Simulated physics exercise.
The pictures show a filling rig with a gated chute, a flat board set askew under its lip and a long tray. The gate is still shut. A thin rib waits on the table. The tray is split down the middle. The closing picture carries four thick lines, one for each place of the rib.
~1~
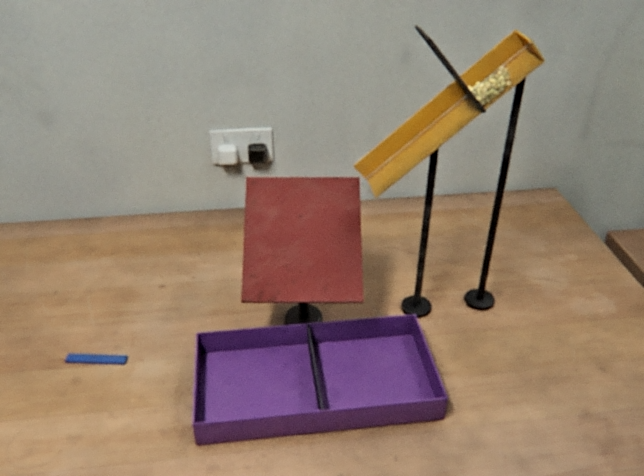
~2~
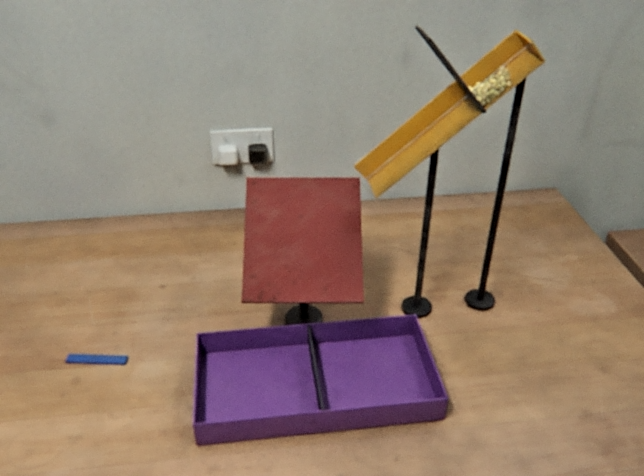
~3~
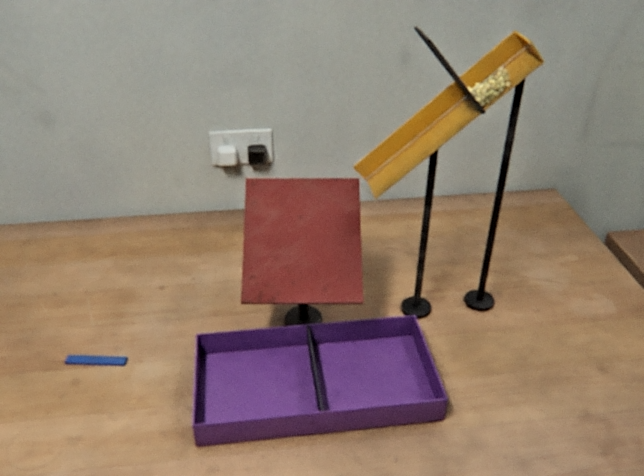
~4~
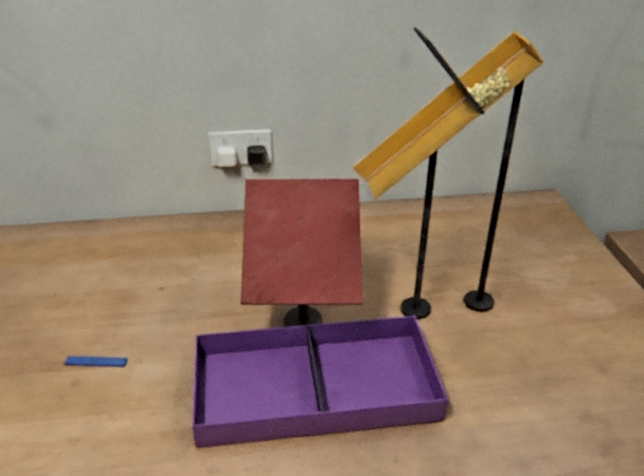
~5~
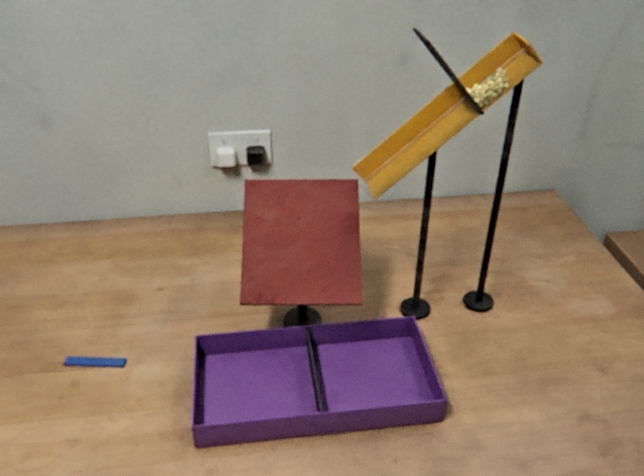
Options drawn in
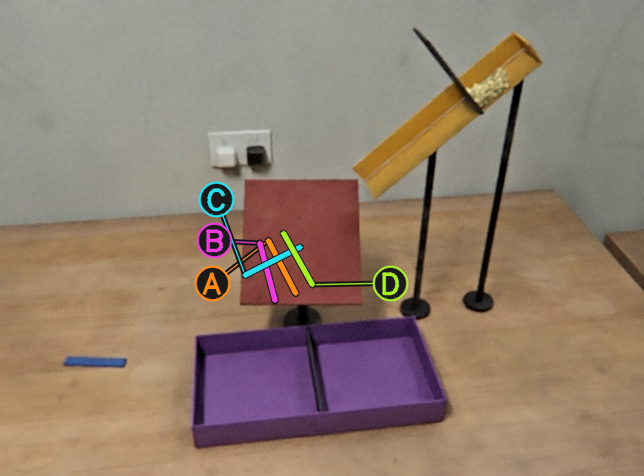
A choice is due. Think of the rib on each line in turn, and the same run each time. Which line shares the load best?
It is A.
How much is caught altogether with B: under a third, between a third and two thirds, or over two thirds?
It is over two thirds.
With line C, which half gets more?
The left half.
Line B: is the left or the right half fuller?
More lands on the left.
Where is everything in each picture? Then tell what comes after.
In the first picture, load behind the gate at (489, 89), soya beans; lip of the chute at (372, 189), sloping fairly steeply.
In the second picture, middle of the board at (303, 237), tilted fairly steeply; middle of its low edge at (303, 302); of its high edge at (303, 177).
In the third picture, front corners of the tray at (193, 425) and (447, 399); front end of its middle wall at (323, 412); gate still shut at (459, 82).
In the fourth picture, middle of the load at (488, 91); lip at (371, 191).
In the fifth picture, middle of the load at (487, 91); lip at (370, 191).
On the marked copy, line A from (268, 240) to (295, 293); line B from (259, 243) to (275, 300); line C from (300, 247) to (245, 275); line D from (283, 233) to (312, 284).
With A, of what is caught, about half in the left half, about half in the right.
With B, of what is caught, nearly all in the left half, a small part in the right.
With C, of what is caught, most in the left half, a small part in the right.
With D, of what is caught, a small part in the left half, most in the right.
